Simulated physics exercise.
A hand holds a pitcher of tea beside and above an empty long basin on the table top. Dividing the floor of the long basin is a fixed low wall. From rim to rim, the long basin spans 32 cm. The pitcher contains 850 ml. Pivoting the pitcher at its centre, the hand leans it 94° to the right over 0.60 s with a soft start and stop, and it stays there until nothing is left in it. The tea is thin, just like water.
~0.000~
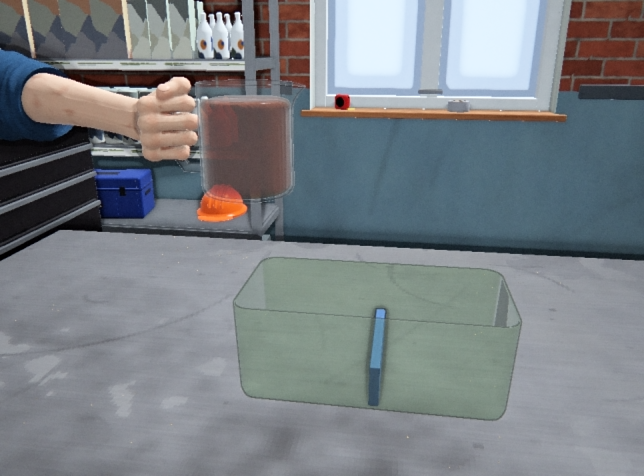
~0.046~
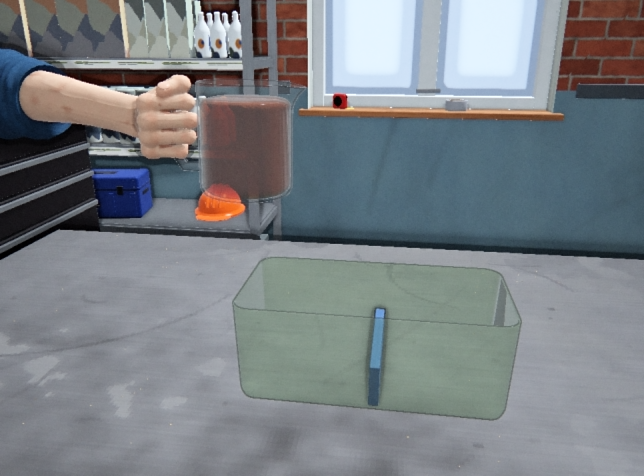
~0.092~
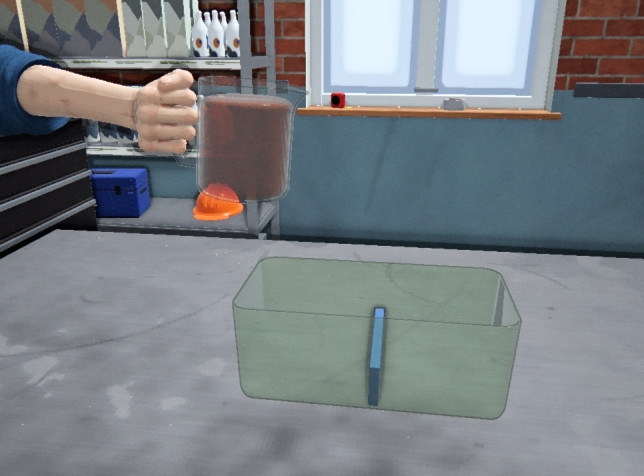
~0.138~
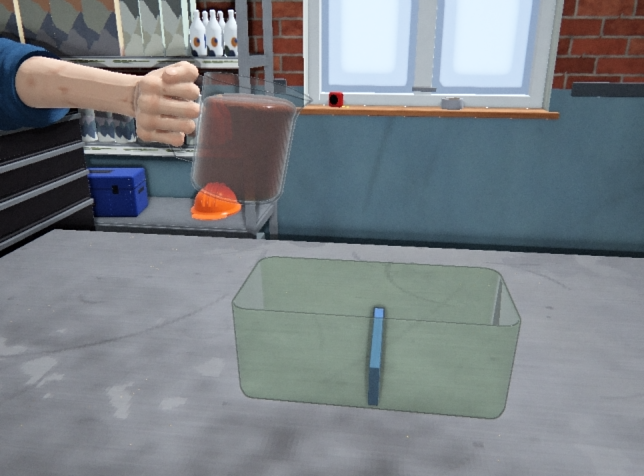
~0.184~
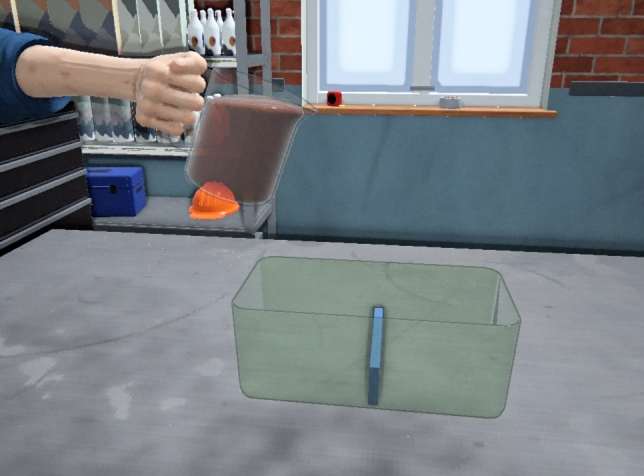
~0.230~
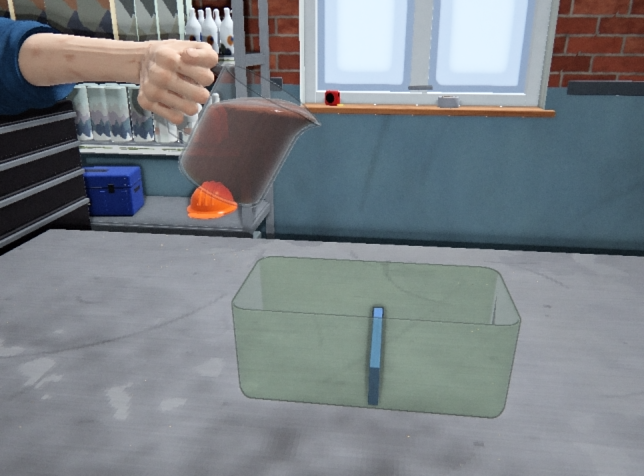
A hand tilts a clear pitcher of brown tea rightward above an empty long basin.
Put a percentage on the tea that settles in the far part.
Roughly 53 per cent ends up there.
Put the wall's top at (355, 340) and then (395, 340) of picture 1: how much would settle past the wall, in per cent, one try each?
Try 1: 85 %; try 2: 15 %.
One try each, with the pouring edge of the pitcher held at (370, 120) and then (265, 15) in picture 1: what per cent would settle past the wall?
Try 1: Approx. 90 %; try 2: Approx. 10 %.
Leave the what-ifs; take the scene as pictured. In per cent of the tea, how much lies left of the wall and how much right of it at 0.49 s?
About 2 left, about 5 right.
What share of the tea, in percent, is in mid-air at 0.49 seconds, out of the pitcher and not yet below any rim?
Near 26 per cent of it all.
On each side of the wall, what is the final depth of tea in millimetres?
Left part: About 16 mm; right part: About 22 mm.
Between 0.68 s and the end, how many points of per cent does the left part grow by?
Around 26 in a hundred.
After 0.49 s the tilt is 87° and 68 per cent is still to pour, 2 is left of the wall and 5 right of it.
After 0.68 s the tilt is 94° and 30 per cent is still to pour, 18 is left of the wall and 27 right of it.
After 0.88 s the tilt is 94° and 13 per cent is still to pour, 27 is left of the wall and 51 right of it.
After 1.10 s the tilt is 94° and 6 per cent is still to pour, 37 is left of the wall and 53 right of it.
In the end 44 per cent lies left of the wall, 53 right of it and 2 outside.
